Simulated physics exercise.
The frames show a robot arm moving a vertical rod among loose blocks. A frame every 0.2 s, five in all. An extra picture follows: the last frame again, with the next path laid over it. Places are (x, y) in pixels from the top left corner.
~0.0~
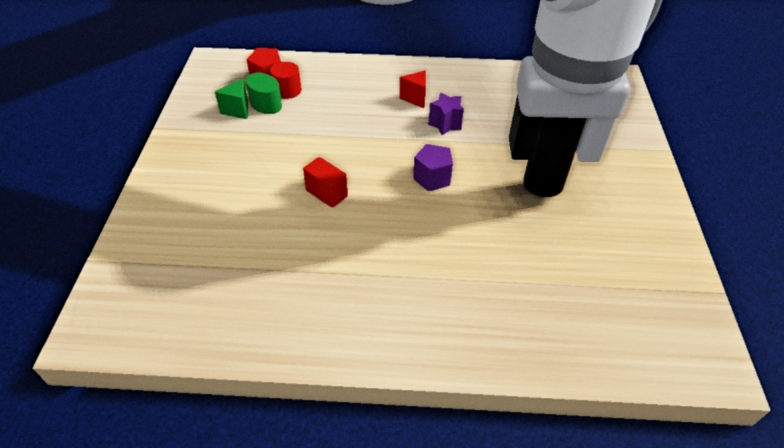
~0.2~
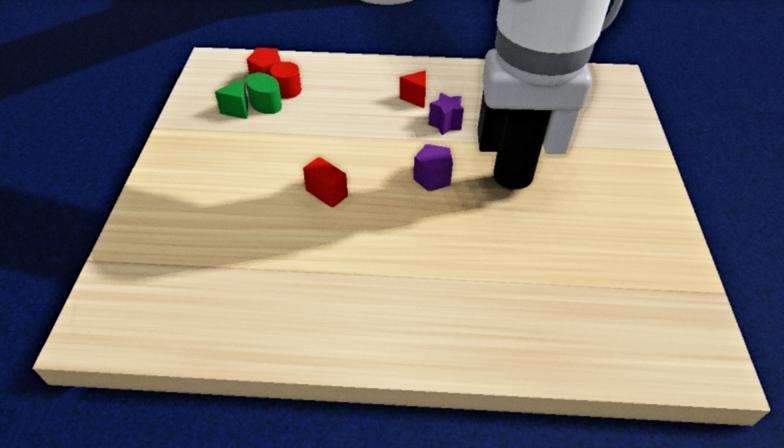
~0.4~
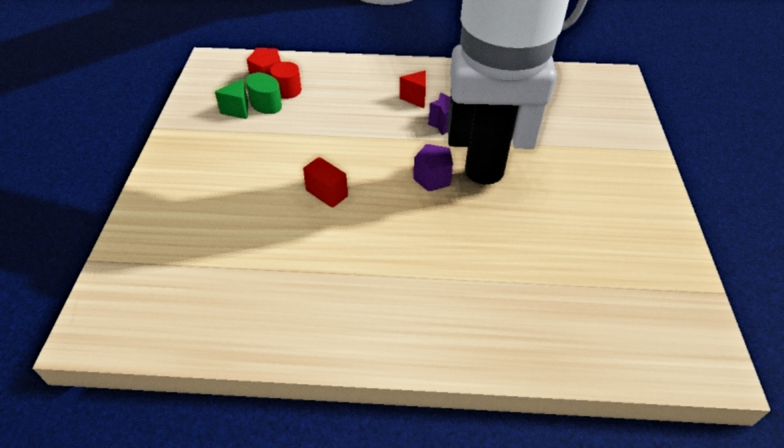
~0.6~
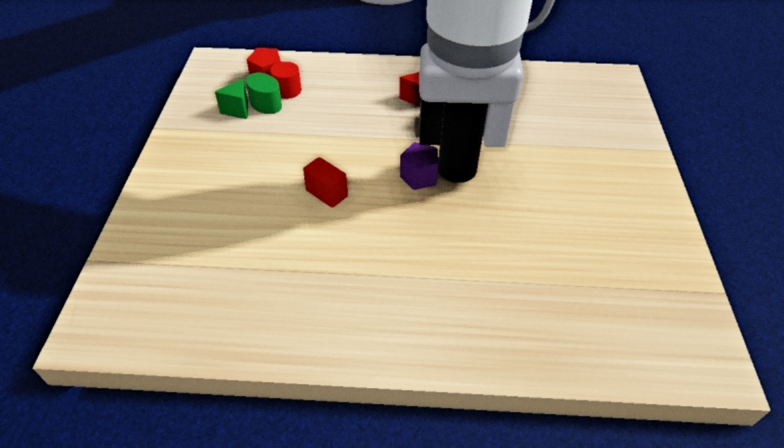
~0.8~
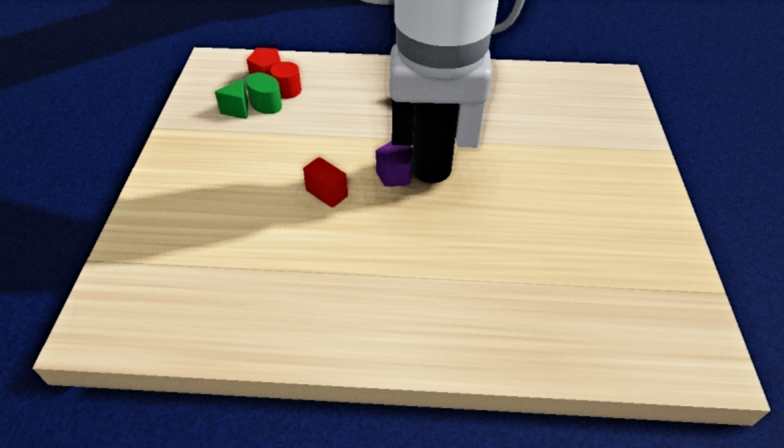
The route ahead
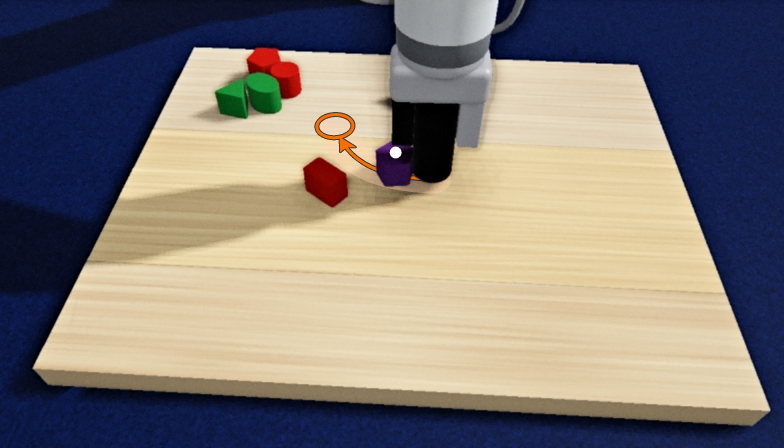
On a pale wooden board over blue cloth, a robot arm moved its black rod leftward among small red, green and purple blocks, then pushed a purple block a short way toward a red one.
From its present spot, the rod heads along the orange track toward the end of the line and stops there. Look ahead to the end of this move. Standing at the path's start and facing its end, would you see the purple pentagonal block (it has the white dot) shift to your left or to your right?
Left.
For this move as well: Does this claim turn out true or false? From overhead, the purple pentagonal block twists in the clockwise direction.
False
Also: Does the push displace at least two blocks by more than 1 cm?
It seems not.
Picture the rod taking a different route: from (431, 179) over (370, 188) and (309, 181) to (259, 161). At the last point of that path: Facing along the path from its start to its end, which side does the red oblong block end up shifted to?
Well, taking the path from its start to its end as straight ahead, the red oblong block moves to the left.
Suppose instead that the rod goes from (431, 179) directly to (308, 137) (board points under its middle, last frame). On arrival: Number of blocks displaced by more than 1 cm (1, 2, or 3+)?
That makes 1 block.
Path on the board, from (431, 179) through (385, 172) and (351, 153) to (335, 126); the dot is on the purple pentagonal block.
The first path, step by step. One third of the way, rod at (385, 162); purple pentagonal block at (348, 146).
Two thirds of the way, rod at (350, 142); purple pentagonal block at (310, 136), turned 50° anticlockwise.
At the end, rod at (334, 116); red oblong block in place; purple pentagonal block at (307, 135), turned 65° anticlockwise.
